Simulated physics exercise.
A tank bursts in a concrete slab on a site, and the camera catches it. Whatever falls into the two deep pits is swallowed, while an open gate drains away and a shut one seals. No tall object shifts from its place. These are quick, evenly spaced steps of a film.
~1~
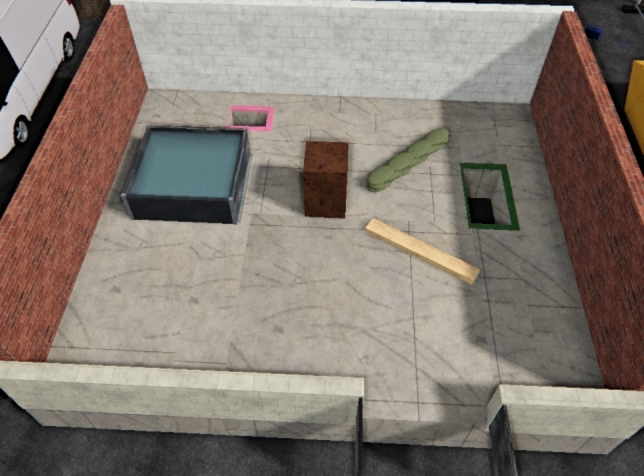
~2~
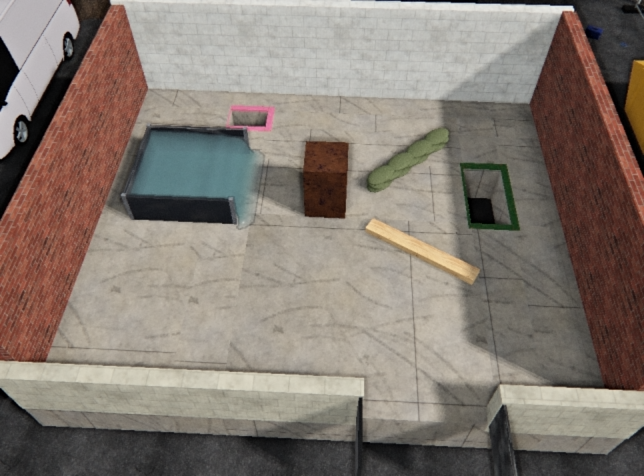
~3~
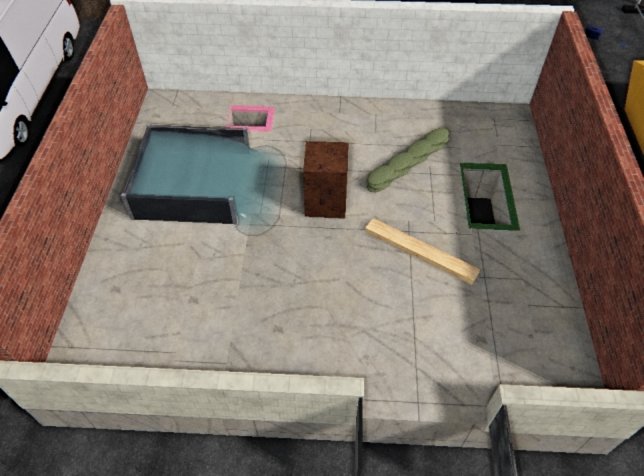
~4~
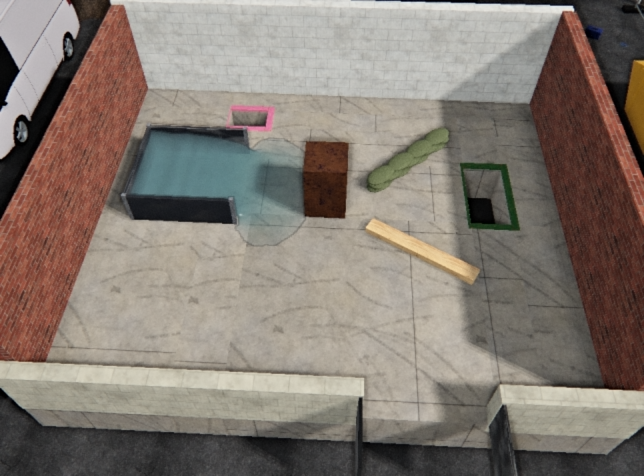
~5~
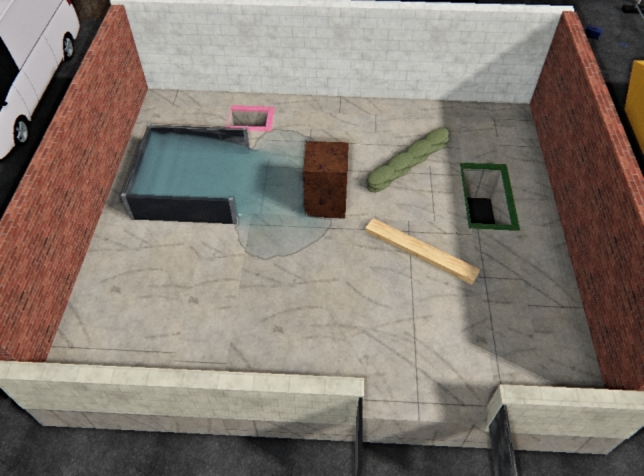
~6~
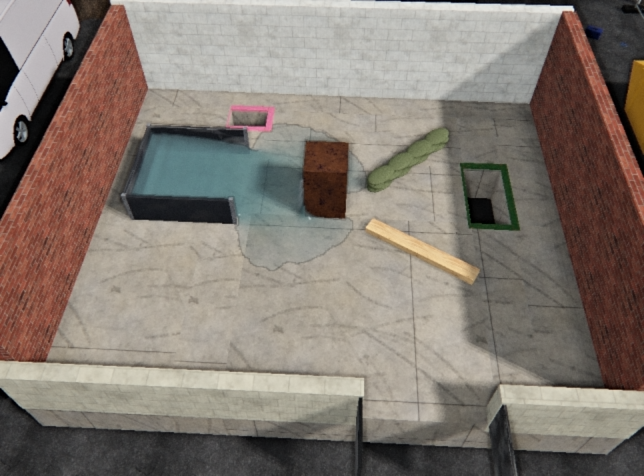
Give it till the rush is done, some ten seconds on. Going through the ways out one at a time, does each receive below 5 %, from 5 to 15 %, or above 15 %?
Outcome: The gate lies in the five-to-fifteen range; the green pit lies in the five-to-fifteen range; the pink pit fails to reach five per cent.
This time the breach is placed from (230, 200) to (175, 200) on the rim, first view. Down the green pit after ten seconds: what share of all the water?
About 2 percent ends up in the green pit, by my reckoning.
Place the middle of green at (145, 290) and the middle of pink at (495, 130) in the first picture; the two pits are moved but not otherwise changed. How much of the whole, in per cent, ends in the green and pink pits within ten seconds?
Per cent by pit - green: 0 / pink: 20.
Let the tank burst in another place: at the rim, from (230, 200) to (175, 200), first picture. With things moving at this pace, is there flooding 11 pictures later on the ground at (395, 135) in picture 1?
Short answer - puddle-free.
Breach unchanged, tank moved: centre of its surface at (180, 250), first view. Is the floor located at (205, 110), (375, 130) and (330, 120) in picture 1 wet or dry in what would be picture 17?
As listed: Clear, dry, dry.
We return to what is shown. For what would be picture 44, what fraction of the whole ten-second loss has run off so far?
My reading is near 45 per cent.
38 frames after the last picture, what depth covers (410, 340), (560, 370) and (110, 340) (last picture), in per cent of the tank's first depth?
My figures are about 4, 10 and 0 percent.
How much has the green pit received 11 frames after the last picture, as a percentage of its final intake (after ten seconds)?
About 0 per cent.
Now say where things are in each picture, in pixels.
Still water in the tank at (188, 164), in the first picture.
Water pours out at (239, 178) and has run to (244, 225), in the second picture.
The front is at (257, 231), out from the gap at (240, 180), in the third picture.
The front is at (277, 237), out from the gap at (240, 181), in the fourth picture.
The front is at a hidden place, out from the gap at (240, 181), in the fifth picture.
Water pours out at (240, 181) and has run to (358, 167), in the sixth picture.
A moment on, water covers 20 % of the floor; the gate 0 %, the green pit 0 %, the pink pit 0 %.
Next, water covers 35 % of the floor; the gate 0 %, the green pit 0 %, the pink pit 0 %.
Then, water covers 50 % of the floor; the gate 3 %, the green pit 0 %, the pink pit 0 %.
Later, water covers 60 % of the floor; the gate 7 %, the green pit 4 %, the pink pit 0 %.
In the end, water covers 55 % of the floor; the gate 12 %, the green pit 11 %, the pink pit 1 %.
